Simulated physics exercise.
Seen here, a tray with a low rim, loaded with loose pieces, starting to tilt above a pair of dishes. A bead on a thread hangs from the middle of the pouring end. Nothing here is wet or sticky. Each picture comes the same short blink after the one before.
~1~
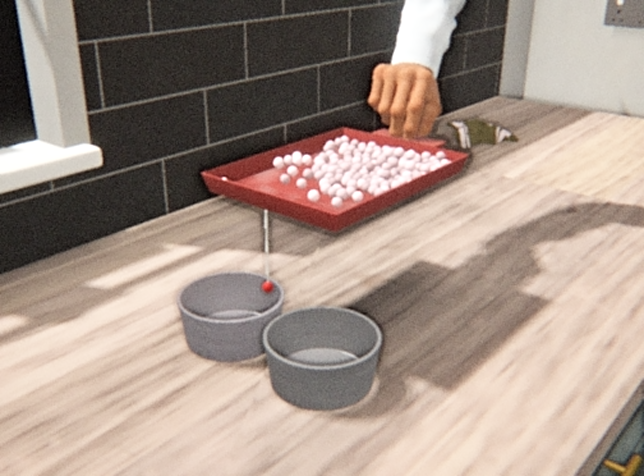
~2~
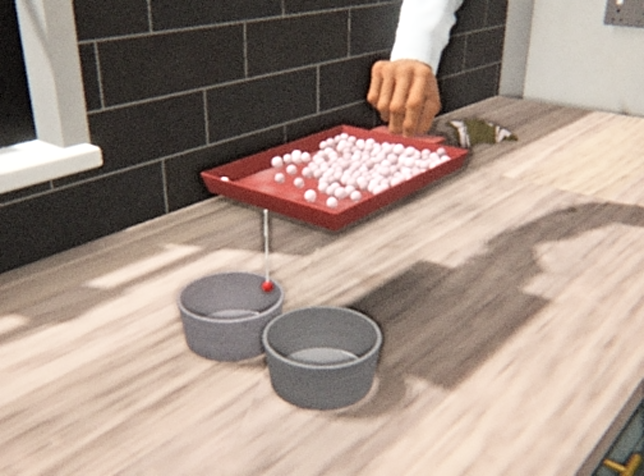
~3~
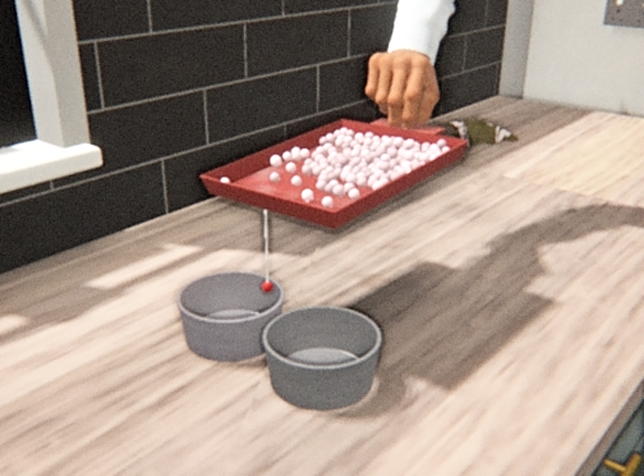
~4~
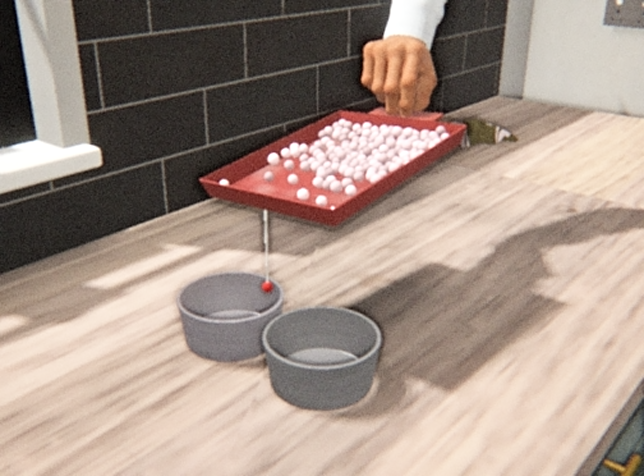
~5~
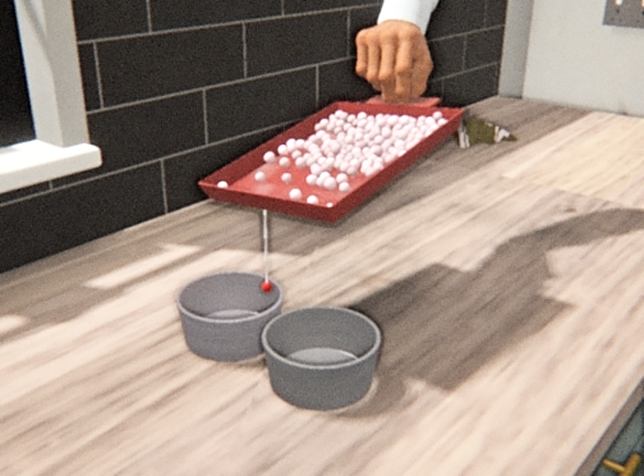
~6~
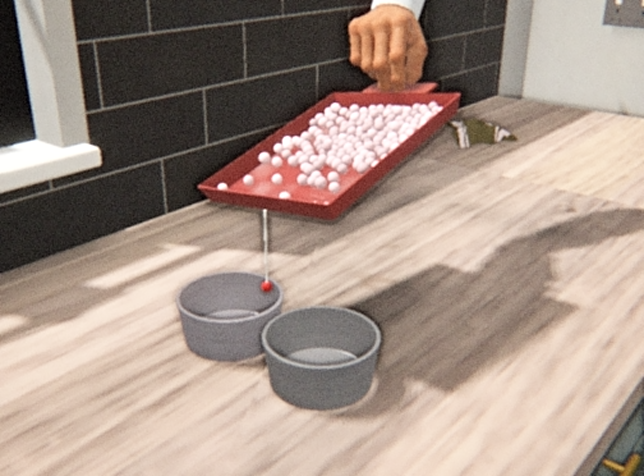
A red, low-rimmed tray loaded with small pale pink balls is held by a hand above a pale wood-grain counter, seen from slightly above against black wall tiles. Two grey dishes sit below its near end, where a red bead hangs on a thread. The hand raises the far end, tilting the tray toward its near left corner, and the balls shift slightly down it while the view stays still.
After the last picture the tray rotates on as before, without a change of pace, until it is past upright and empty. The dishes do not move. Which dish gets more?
Fuller: The left dish.
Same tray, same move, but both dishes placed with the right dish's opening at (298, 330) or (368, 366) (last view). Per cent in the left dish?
In turn 90 and 0 in a hundred.
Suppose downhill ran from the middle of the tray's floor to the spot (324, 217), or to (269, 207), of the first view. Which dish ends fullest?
At the first place the right-hand dish, at the second left.
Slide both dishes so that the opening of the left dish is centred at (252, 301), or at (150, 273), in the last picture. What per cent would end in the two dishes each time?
Roughly 20 per cent, and 70 per cent.
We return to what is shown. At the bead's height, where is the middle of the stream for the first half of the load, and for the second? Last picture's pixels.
First near (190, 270), later near (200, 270).
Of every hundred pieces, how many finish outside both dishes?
About 40 per cent.
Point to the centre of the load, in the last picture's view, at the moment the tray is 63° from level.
Around (224, 200).
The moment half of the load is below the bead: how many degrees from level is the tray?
Around 80° of tilt.
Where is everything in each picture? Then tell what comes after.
In the first frame, corners of the pouring end (209, 173) and (336, 211), level; middle of the load (374, 169), sugar pearls; left dish (193, 332); right dish (284, 378); bead on its thread (268, 287).
In the second frame, corners of the pouring end (209, 173) and (335, 210), level; middle of the load (373, 166).
In the third frame, corners of the pouring end (208, 175) and (334, 208), tipped barely, lowest at the left corner; middle of the load (373, 161), about a tenth on the move.
In the fourth frame, corners of the pouring end (207, 178) and (332, 206), tipped a little, lowest at the left corner; middle of the load (372, 152), about a tenth on the move.
In the fifth frame, corners of the pouring end (206, 181) and (329, 203), tipped a little, lowest at the left corner; middle of the load (368, 143), roughly a quarter on the move.
In the sixth frame, corners of the pouring end (205, 184) and (327, 201), tipped clearly, lowest at the left corner; middle of the load (361, 136), almost all on the move; left dish (192, 332); right dish (283, 378).
Just after the last frame, tray tipped steeply; roughly two thirds on the tray; about a tenth in the left dish; about a tenth outside both; about a tenth in the air.
A moment on, tray tipped past a quarter turn; just a few on the tray; roughly two thirds in the left dish; roughly a third outside both; just a few in the air.
Further on, tray tipped past a quarter turn; roughly two thirds in the left dish; roughly a third outside both.
When it is over, tray tipped past a quarter turn; not one in the right dish; roughly two thirds in the left dish; roughly a third outside both.
